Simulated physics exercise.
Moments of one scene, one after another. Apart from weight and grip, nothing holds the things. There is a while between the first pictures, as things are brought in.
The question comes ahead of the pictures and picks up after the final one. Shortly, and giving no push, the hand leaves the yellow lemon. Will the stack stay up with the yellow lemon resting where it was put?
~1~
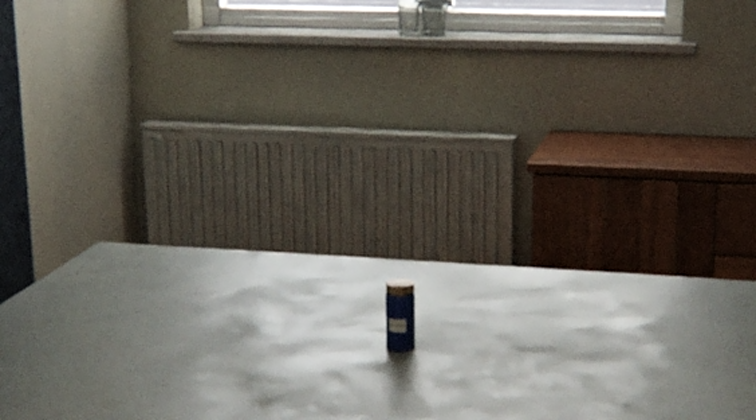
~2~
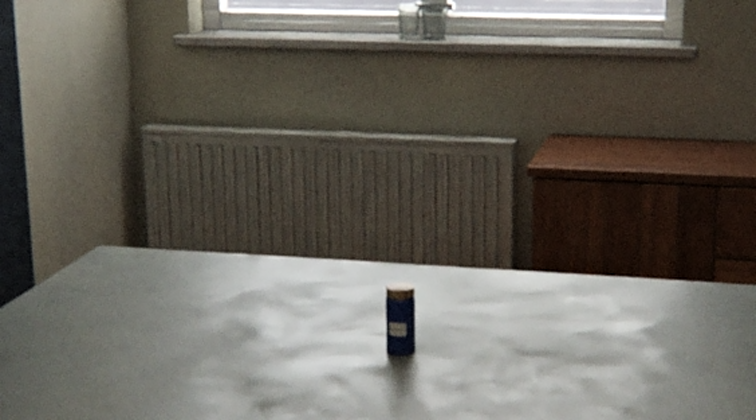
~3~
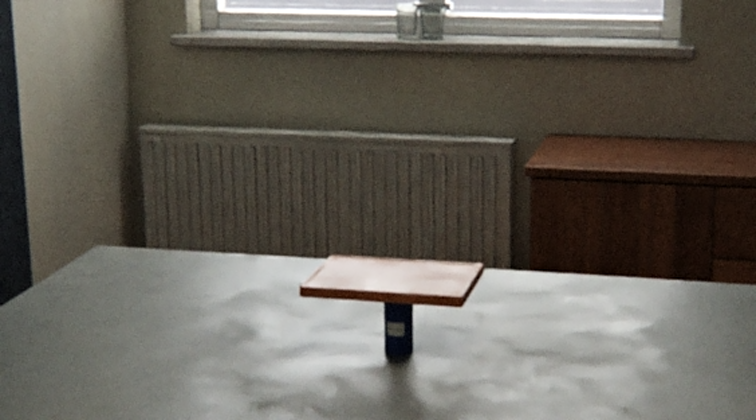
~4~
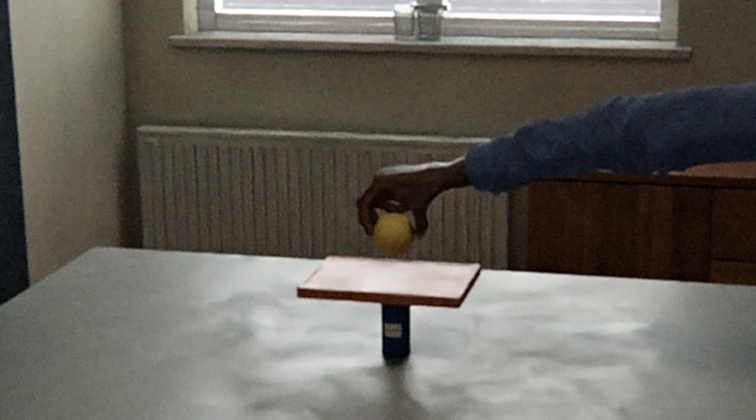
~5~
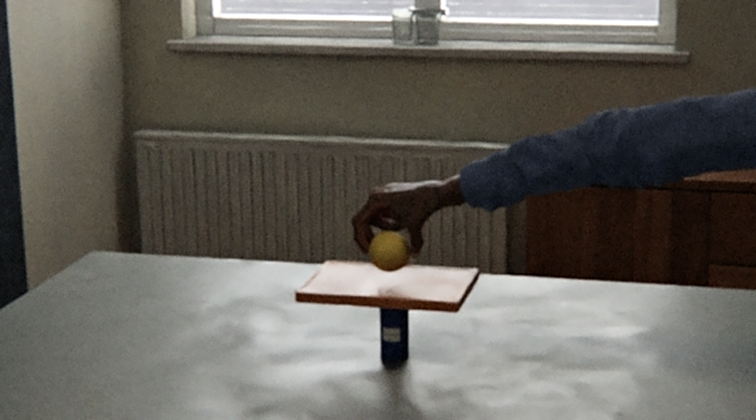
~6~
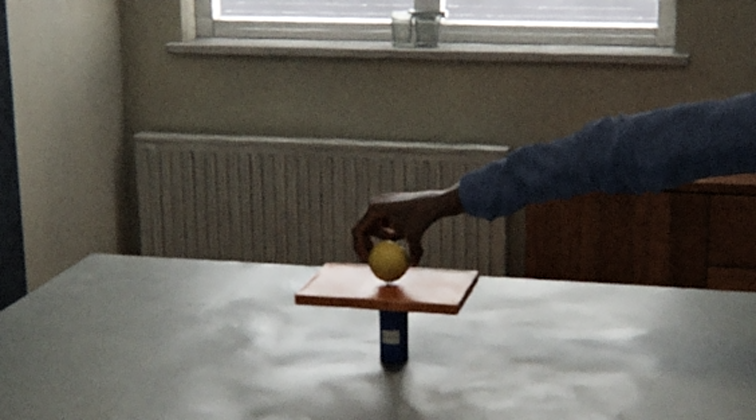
Yes.
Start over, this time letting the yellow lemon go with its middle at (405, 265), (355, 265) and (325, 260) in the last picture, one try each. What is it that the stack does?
So, first go it stays put, second go it comes down, third go it comes down.
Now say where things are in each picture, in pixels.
In the first frame, the last thing is not in view yet.
In the second frame, the last thing is not in view yet.
In the third frame, the last thing is not in view yet; orange lid (394, 280).
In the fourth frame, still above its spot; yellow lemon (394, 234); orange lid (391, 281).
In the fifth frame, still above its spot; yellow lemon (390, 252); orange lid (389, 286).
In the sixth frame, in place under the hand; yellow lemon (389, 261); orange lid (389, 288).
Then, 0.20 s after the last picture, nothing has stirred.
Then, 0.50 s after the last picture, yellow lemon resting near (389, 262).
At rest, all 3 in place. Seen from the same camera at the end, yellow lemon near (389, 262). The stack keeps its balance.
